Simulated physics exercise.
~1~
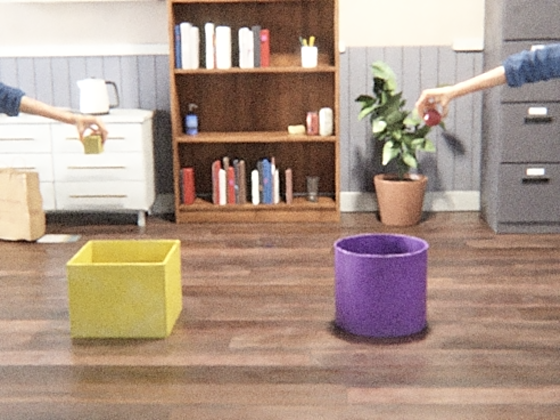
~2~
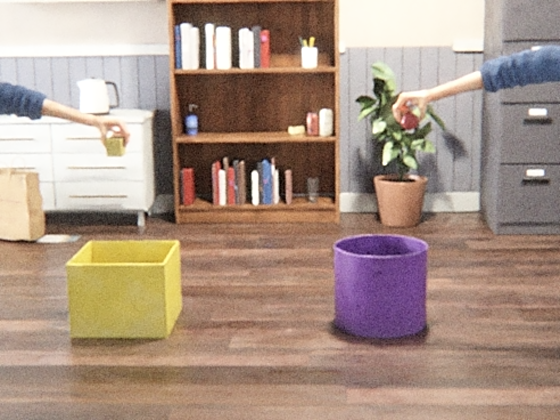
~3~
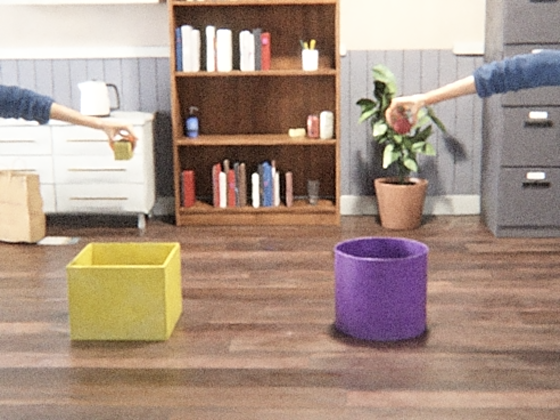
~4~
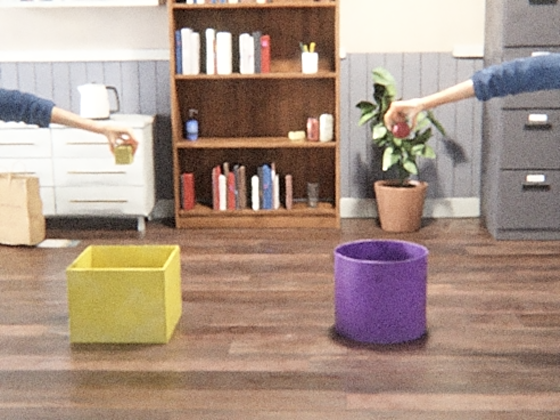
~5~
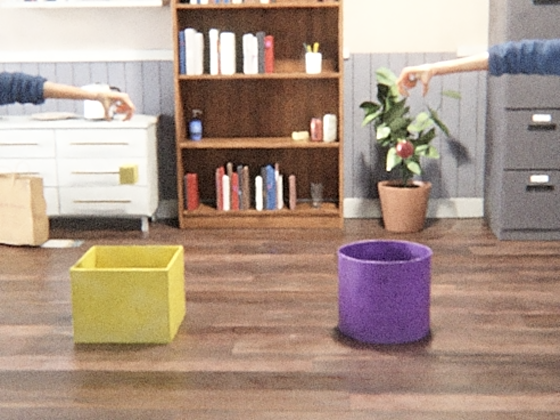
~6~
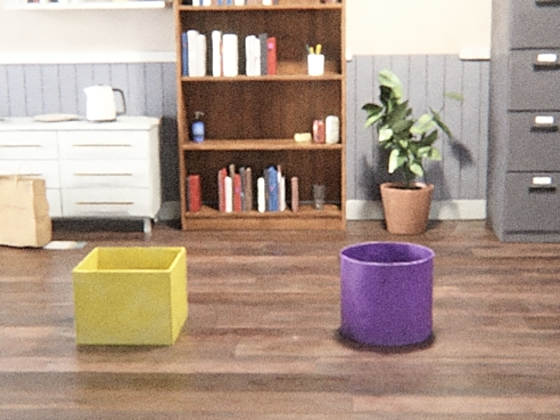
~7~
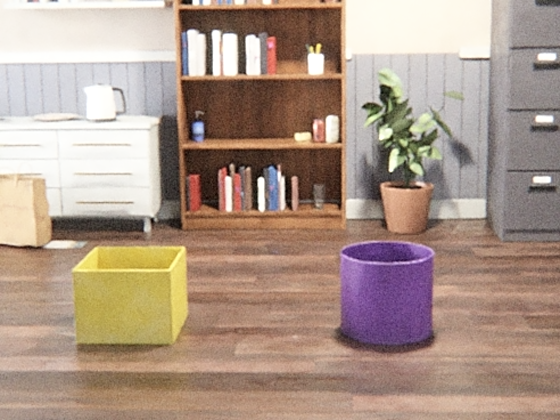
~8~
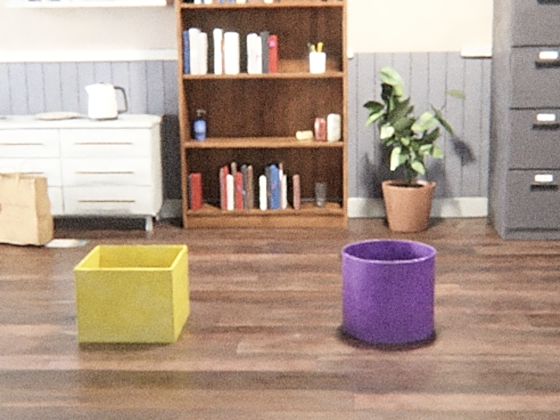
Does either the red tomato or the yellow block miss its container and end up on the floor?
No, neither one misses. The red tomato drops into the purple bucket and the yellow block drops into the yellow crate, leaving the floor around them clear.
